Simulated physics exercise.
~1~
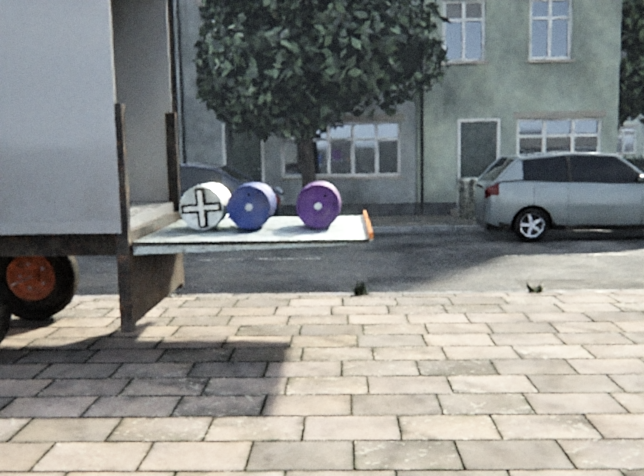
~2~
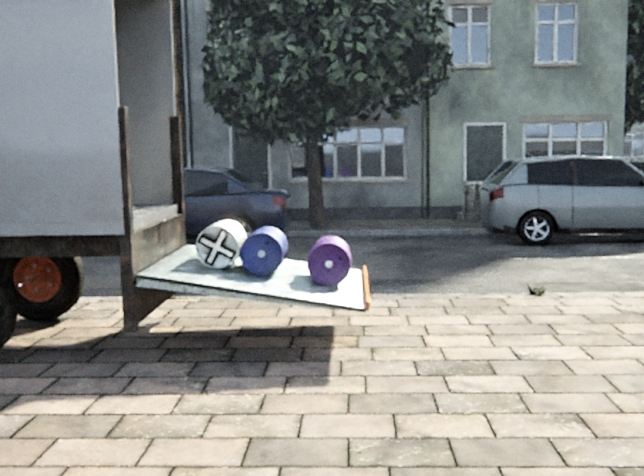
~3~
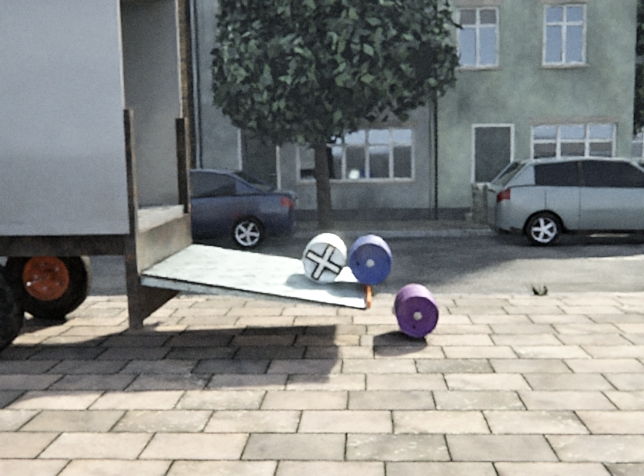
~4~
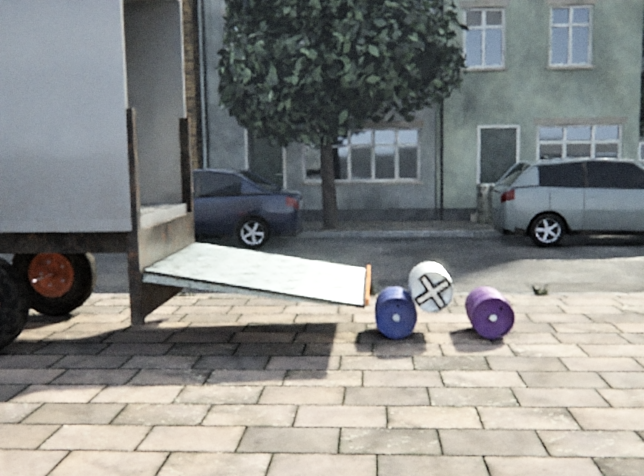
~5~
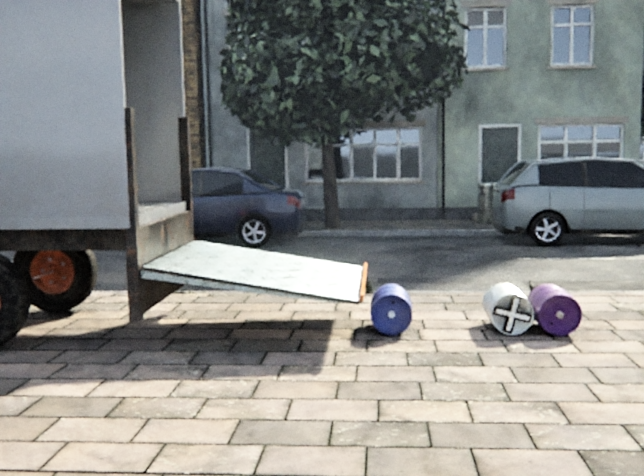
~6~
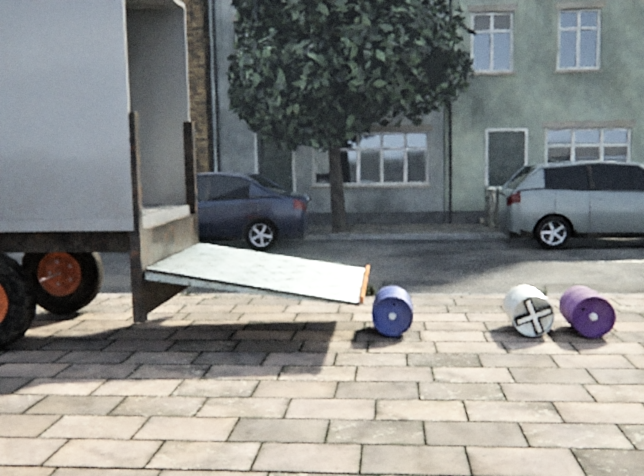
On a paved street, three kegs roll right off a lorry's tilting platform and settle on the ground.
